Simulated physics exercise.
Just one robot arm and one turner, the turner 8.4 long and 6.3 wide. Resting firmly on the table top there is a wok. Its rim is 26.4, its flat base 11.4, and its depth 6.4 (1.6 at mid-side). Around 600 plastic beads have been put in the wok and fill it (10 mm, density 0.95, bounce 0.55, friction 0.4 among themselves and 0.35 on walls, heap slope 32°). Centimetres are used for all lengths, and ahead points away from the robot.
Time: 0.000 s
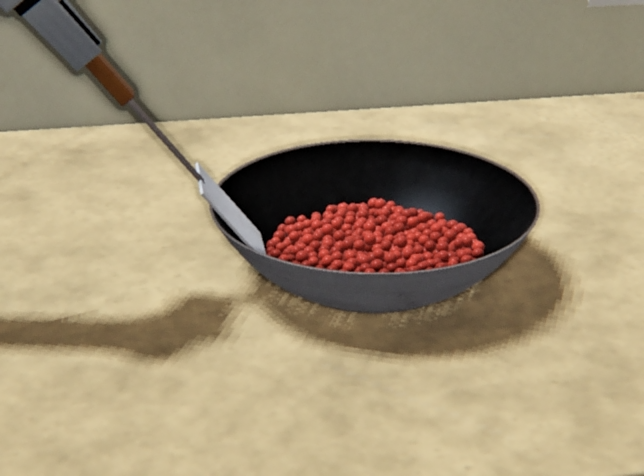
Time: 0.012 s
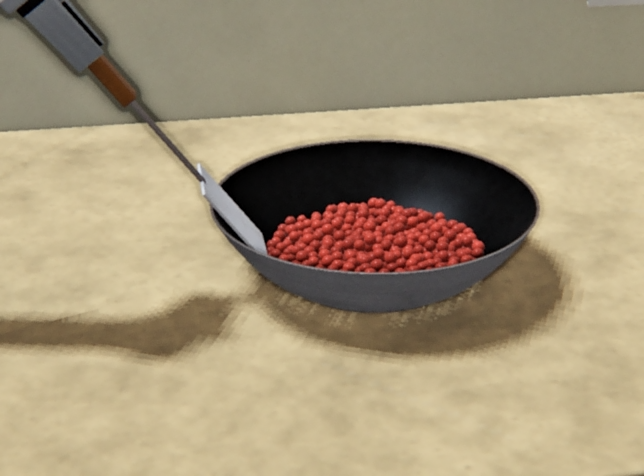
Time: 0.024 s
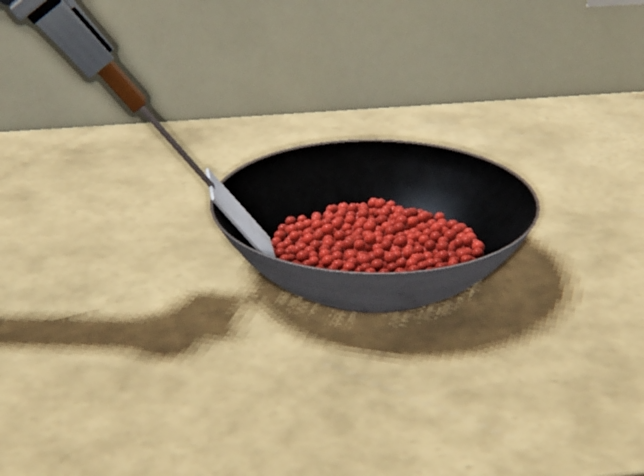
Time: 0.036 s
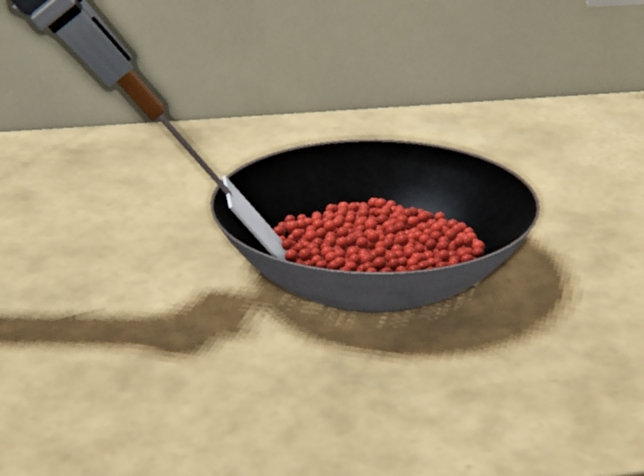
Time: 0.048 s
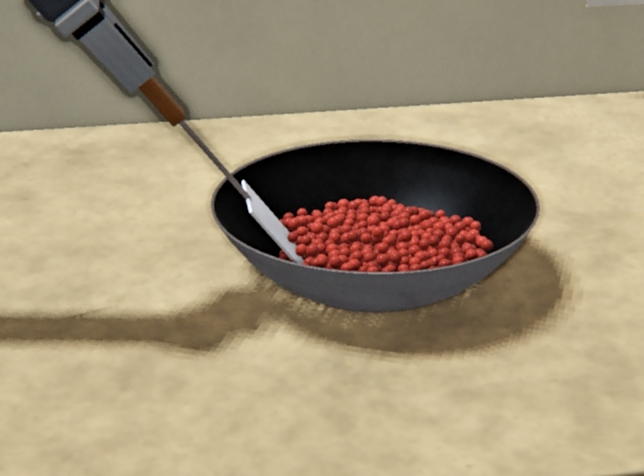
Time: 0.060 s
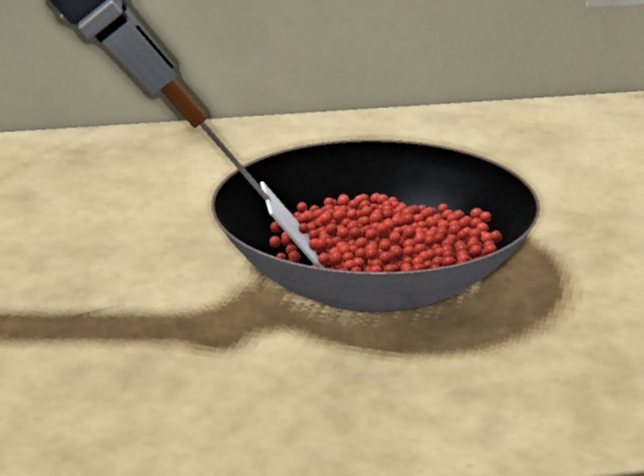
A turner held by a robot arm slid rightward from the left side of a dark wok into the heap of red beads, pushing some of them to the right as others gathered behind it.
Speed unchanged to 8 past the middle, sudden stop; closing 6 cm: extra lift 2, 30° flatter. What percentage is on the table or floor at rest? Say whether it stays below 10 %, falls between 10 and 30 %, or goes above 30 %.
It falls between 10 and 30 %.
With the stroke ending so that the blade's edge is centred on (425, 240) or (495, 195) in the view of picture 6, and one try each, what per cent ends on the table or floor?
0 % and 30 %.
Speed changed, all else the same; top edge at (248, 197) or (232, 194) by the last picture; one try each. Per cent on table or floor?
Estimates: Near 0 %, near 0 %.
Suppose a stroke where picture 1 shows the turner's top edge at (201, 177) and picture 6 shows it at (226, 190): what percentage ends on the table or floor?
About 0 per cent.
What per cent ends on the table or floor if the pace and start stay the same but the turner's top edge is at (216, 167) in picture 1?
Spill: Approx. 20 per cent.
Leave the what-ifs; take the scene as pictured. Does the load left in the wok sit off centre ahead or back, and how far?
It sits near 3.0 centimetres ahead of centre.
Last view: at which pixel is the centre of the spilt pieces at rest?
I'd point to somewhere close to (631, 234).
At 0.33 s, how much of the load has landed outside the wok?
That would be near 5 per cent, give or take.
After 0.09 s, sloping 54°, highest piece 7 above the table; 603 in the wok.
After 0.12 s, sloping 46°, highest piece 8 above the table; 603 in the wok.
After 0.33 s, sloping 24°, highest piece 14 above the table; 520 in the wok, 22 on the table or floor, 61 on the blade or in flight.
After 1.38 s, sloping 24°, highest piece 7 above the table; 518 in the wok, 85 on the table or floor.
At rest, 518 in the wok, 85 on the table or floor. That is 14 % on the table or floor.
